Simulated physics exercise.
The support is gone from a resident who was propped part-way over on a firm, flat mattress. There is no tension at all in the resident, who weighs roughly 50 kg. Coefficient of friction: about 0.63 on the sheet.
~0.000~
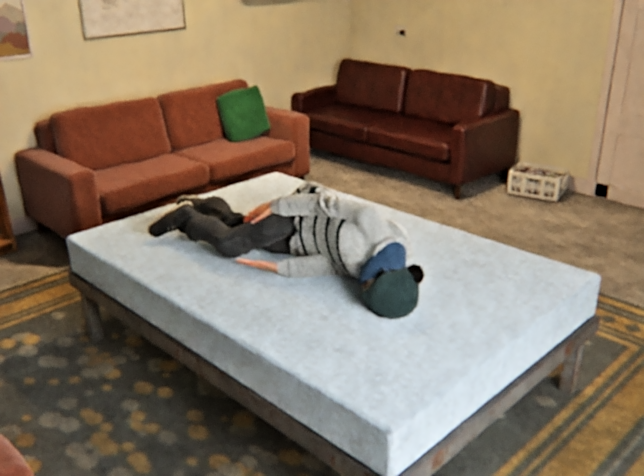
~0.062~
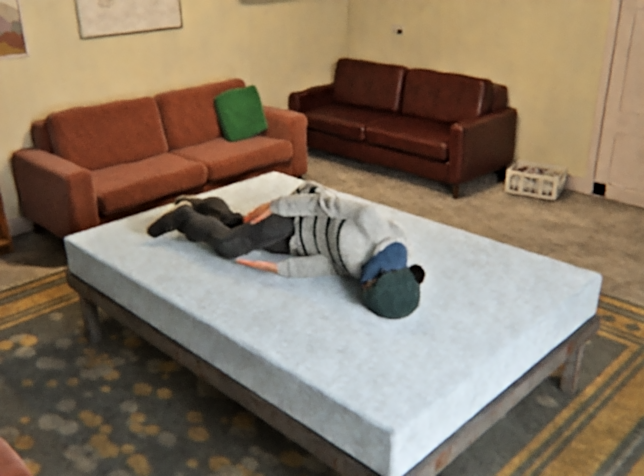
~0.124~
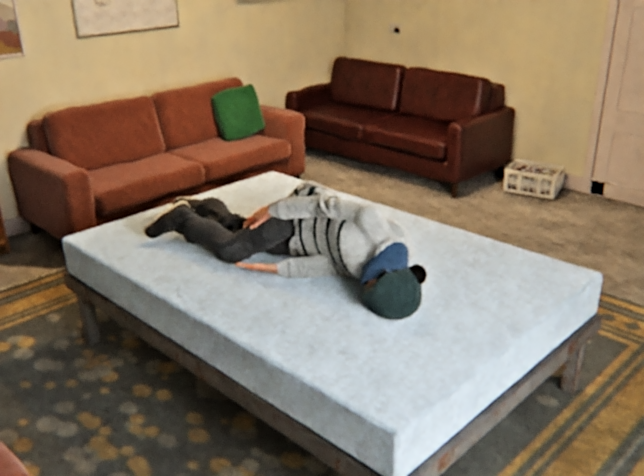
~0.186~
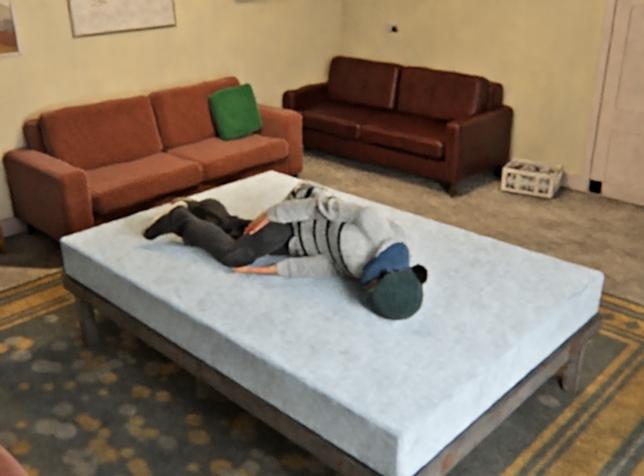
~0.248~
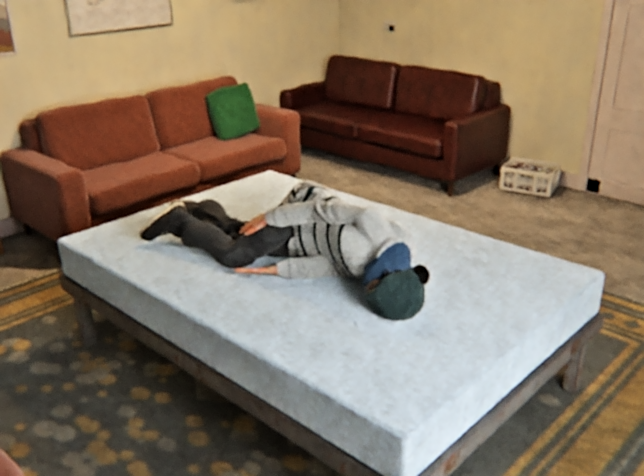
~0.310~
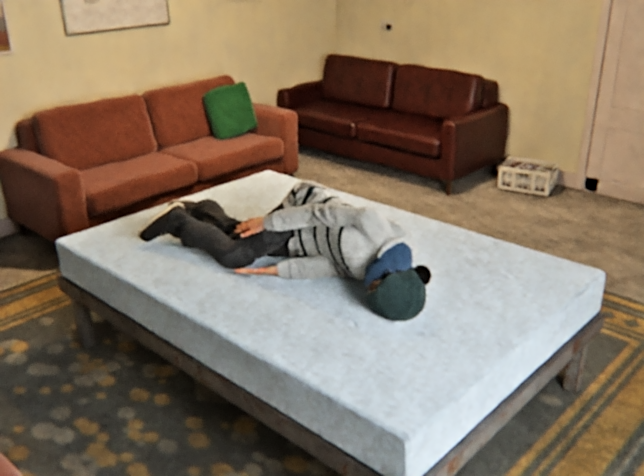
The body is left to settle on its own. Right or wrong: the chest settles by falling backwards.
Wrong, it goes forwards.
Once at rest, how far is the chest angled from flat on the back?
Around 140 degrees from flat on the back.
After 0.54 s the chest is turned 120° from lying flat on the back, near (375, 247) in the last picture's view.
After 0.94 s the chest is turned 125° from lying flat on the back, near (375, 247) in the last picture's view.
After 1.54 s the chest is turned 130° from lying flat on the back, near (376, 247) in the last picture's view.
Final state at 3.9 s, chest rolls forwards.
